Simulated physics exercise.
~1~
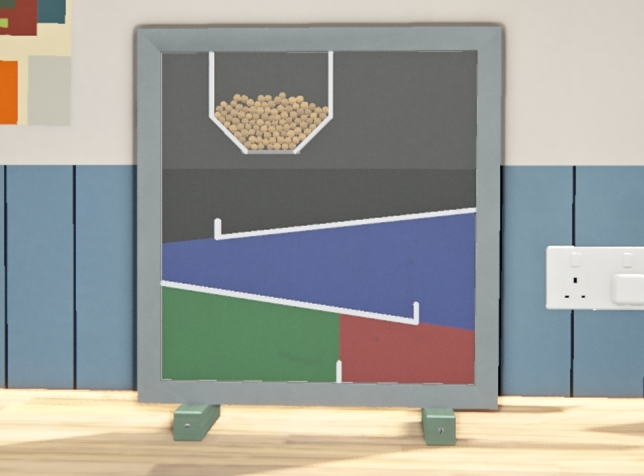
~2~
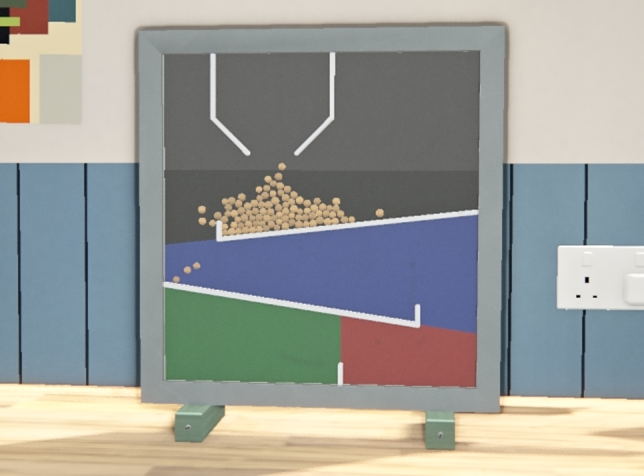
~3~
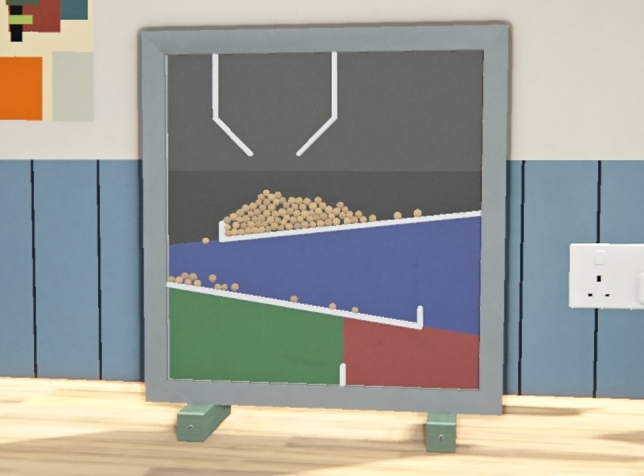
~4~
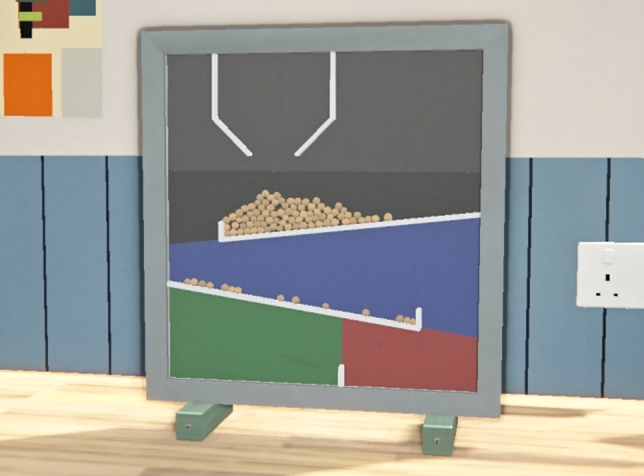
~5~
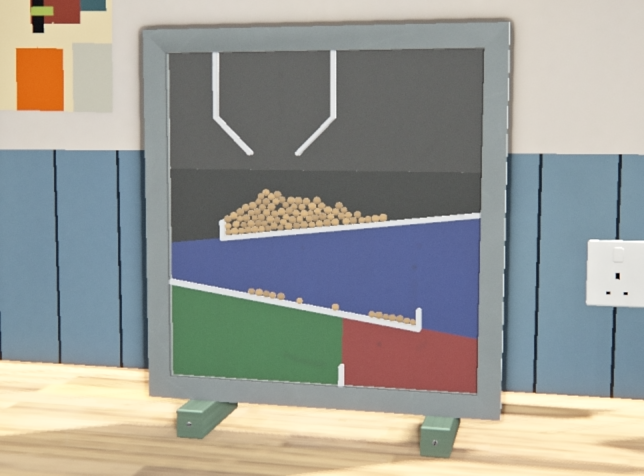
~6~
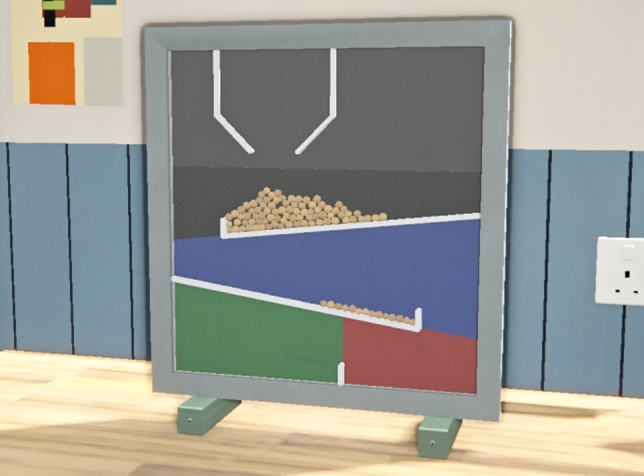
At the start, small round wooden beads fill a white-edged hopper at the top of an upright framed box with black, blue, green and red sections. The hopper's bottom opens and the beads drop into a heap on the upper sloping ledge, in the black section. A few spill past the ledge's left lip and fall onto the lower ledge in the blue section. These roll down to the right in a loose string and gather against the small lip there. Finally, most beads rest piled on the upper ledge, a short row lies in blue, and green and red stay empty.
